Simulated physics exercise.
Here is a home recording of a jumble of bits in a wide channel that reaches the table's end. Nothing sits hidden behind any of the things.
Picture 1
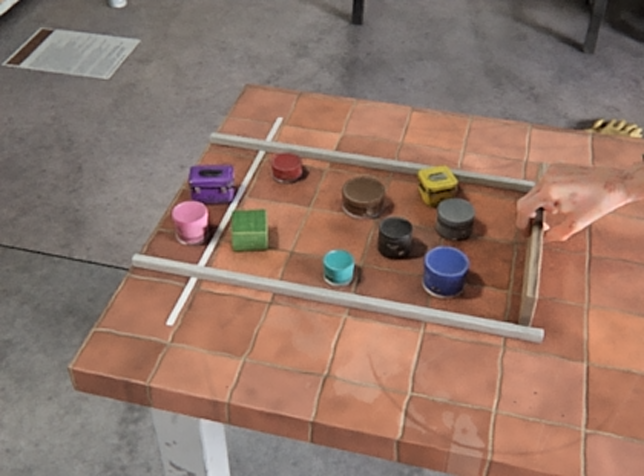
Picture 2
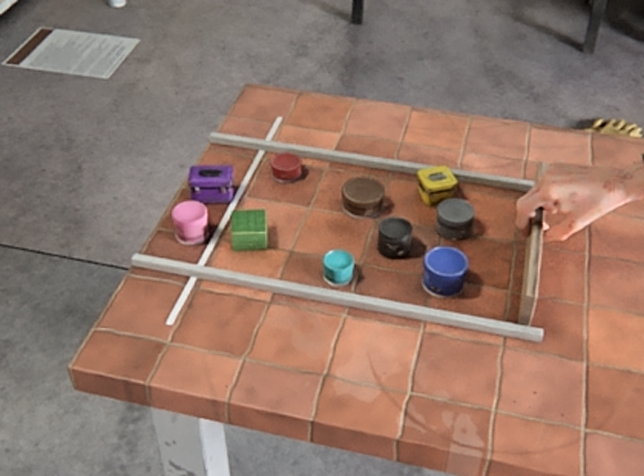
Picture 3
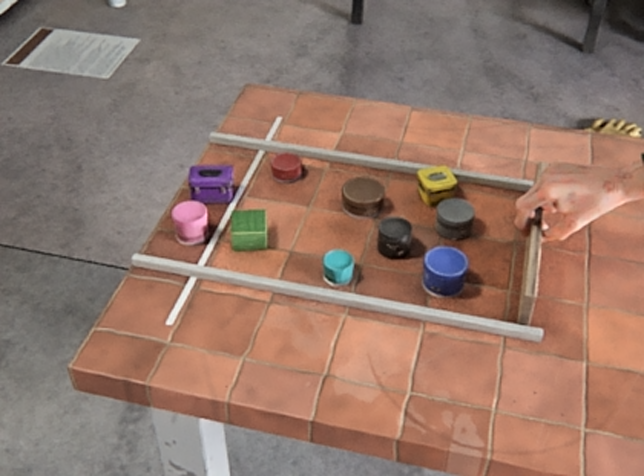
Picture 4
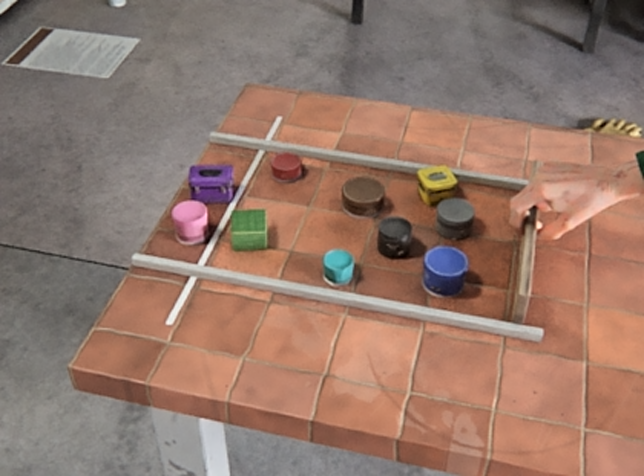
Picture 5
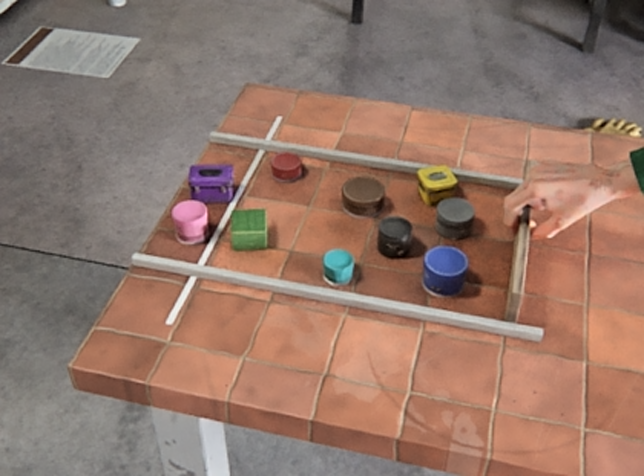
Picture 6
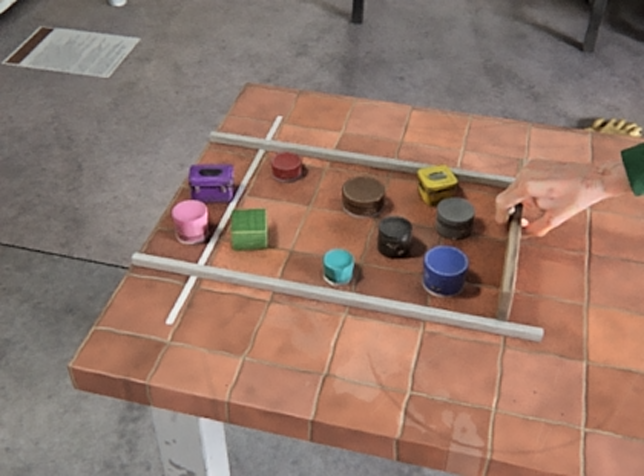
A hand at the right held an upright board still between two pale rails on a tiled table, then slid it slightly left toward the colourful pots and cases, which stayed where they were.
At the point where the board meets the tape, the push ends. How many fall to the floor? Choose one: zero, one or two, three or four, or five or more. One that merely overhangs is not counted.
One or two.
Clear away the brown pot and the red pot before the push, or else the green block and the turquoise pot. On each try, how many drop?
It would be 1 and 0.
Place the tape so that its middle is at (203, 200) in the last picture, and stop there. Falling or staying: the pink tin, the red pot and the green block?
The pink tin? It does not stay. The red pot? It does not stay. The green block? It does not stay.
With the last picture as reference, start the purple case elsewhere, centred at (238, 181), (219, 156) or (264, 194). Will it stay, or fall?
One after another, it keeps its place; fails to stay; keeps its place.
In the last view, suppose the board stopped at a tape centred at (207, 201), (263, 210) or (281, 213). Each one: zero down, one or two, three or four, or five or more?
At least five; not one; not one.
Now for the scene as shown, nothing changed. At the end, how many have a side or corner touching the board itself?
It's touching 5 at the end.
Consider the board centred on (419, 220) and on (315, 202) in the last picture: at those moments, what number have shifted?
First 3, then 8.
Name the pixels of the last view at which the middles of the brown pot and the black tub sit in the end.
The brown pot ends up near (205, 164), and the black tub near (212, 203).
Early on, none off yet; purple case at rest near (212, 183); pink tin at rest near (191, 223); green block at rest near (249, 230).
A while later, none off yet; purple case at rest near (212, 183); pink tin at rest near (191, 223); green block moving near (244, 229).
Finally, the number that fall off is one or two; lost, pink tin.
